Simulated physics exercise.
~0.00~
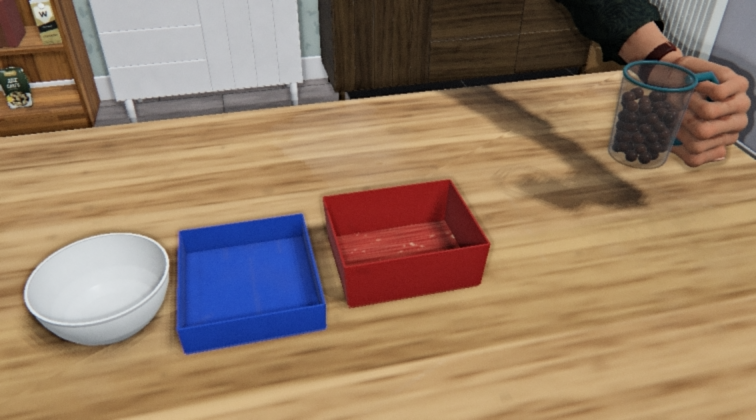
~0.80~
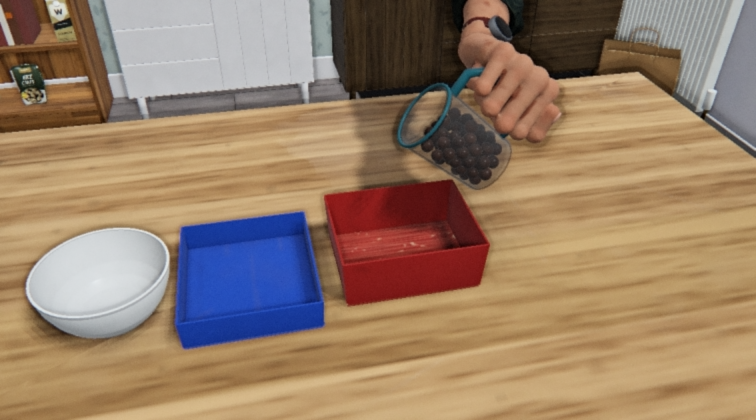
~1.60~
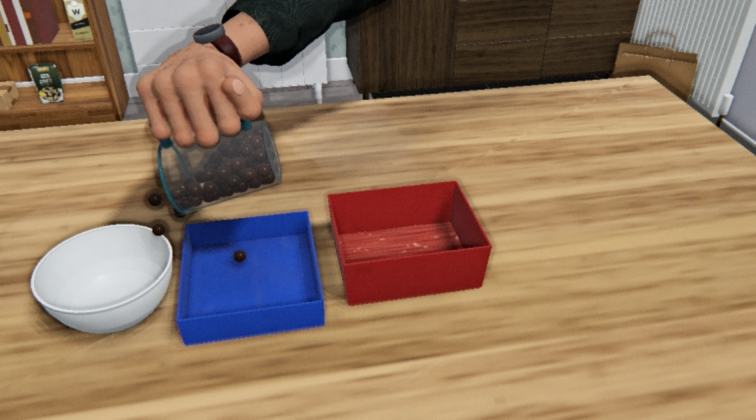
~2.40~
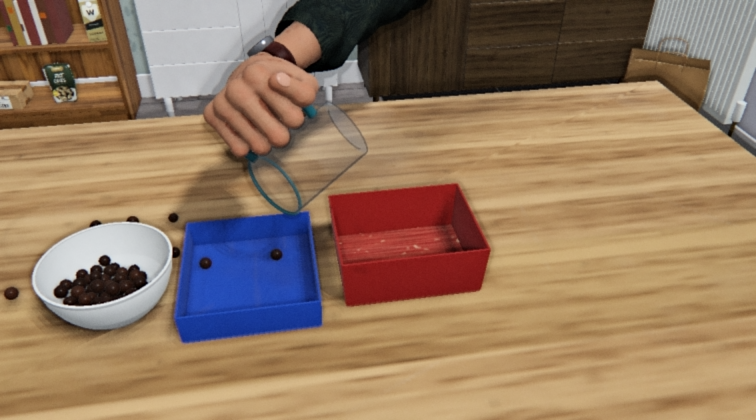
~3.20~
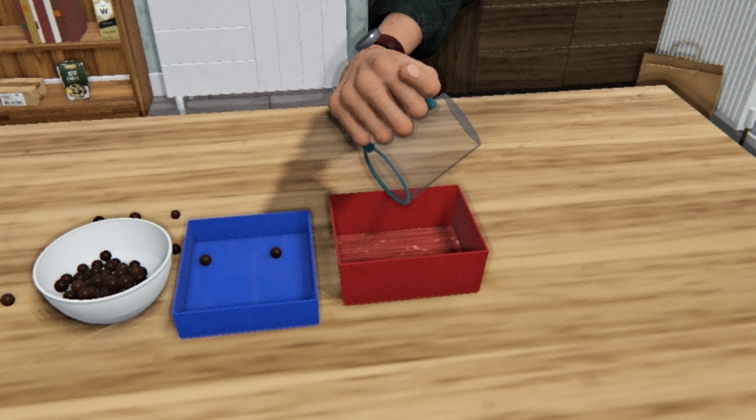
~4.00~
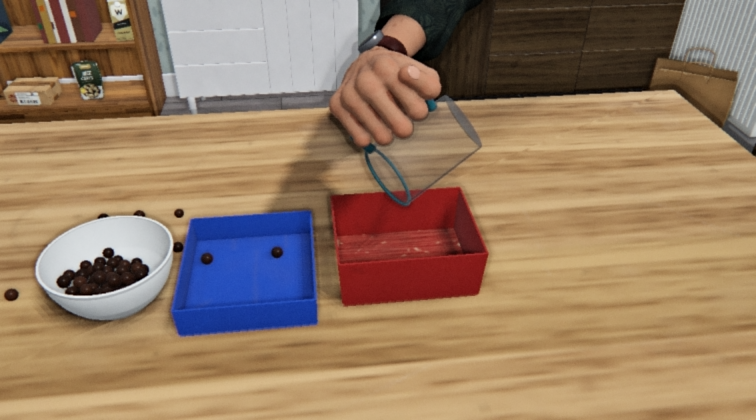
A hand tips a clear cup of dark chocolate balls over a wooden table, seen from slightly above in a furnished room. A white bowl stands on the left, a shallow blue tin beside it and a red tin to the right. The hand carries the upright cup leftward from the right, tilting it as it goes, and the balls spill out near the bowl and blue tin. The emptied cup then swings back right and stops above the red tin. Most balls rest in the bowl, two sit in the blue tin, a few lie on the table, and the red tin stays empty.
